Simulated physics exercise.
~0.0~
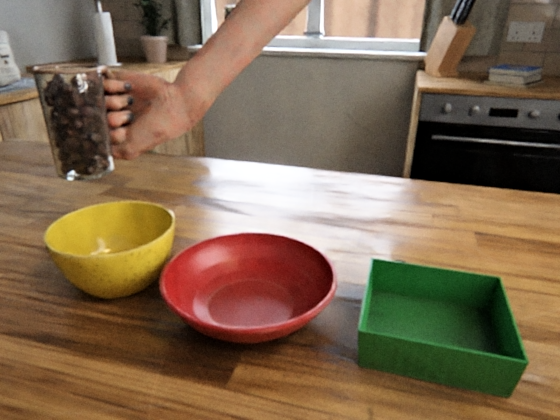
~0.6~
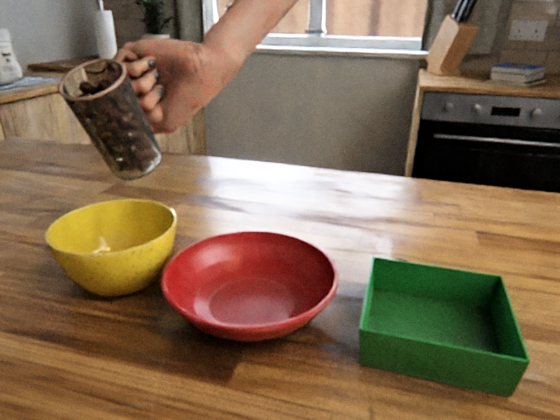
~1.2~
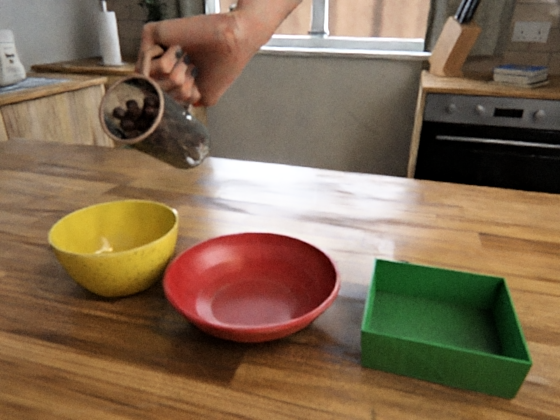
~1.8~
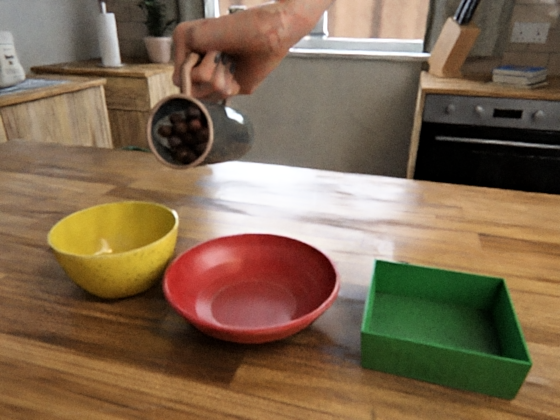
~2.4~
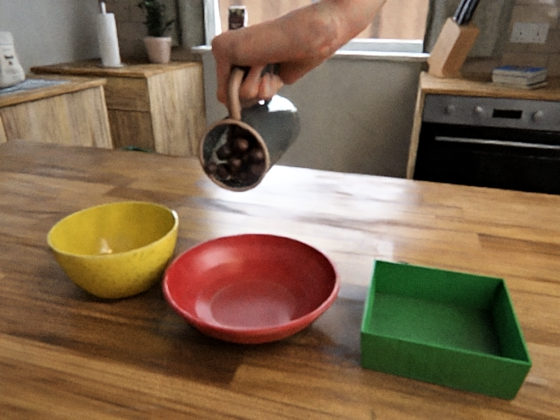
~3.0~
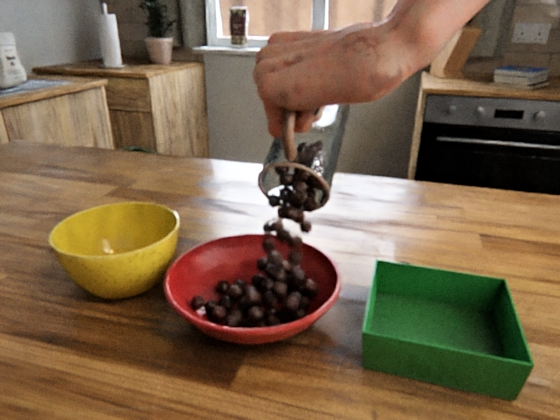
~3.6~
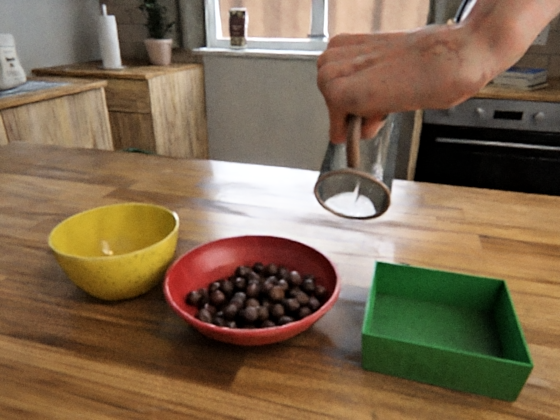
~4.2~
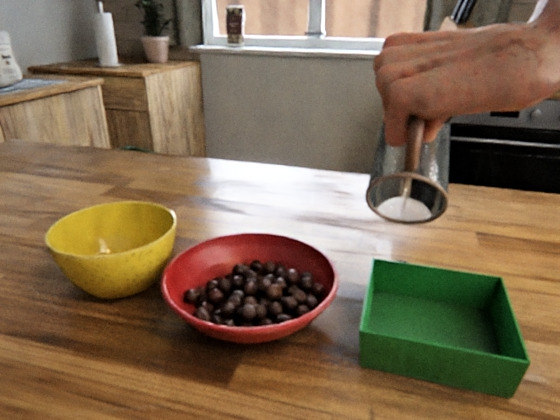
In this clip, a hand carries a clear cup of dark brown balls rightward over a wooden counter, tilting it until the balls pour into a red bowl between a yellow bowl and a green tin. The emptied cup continues right, ending tipped above the empty tin.
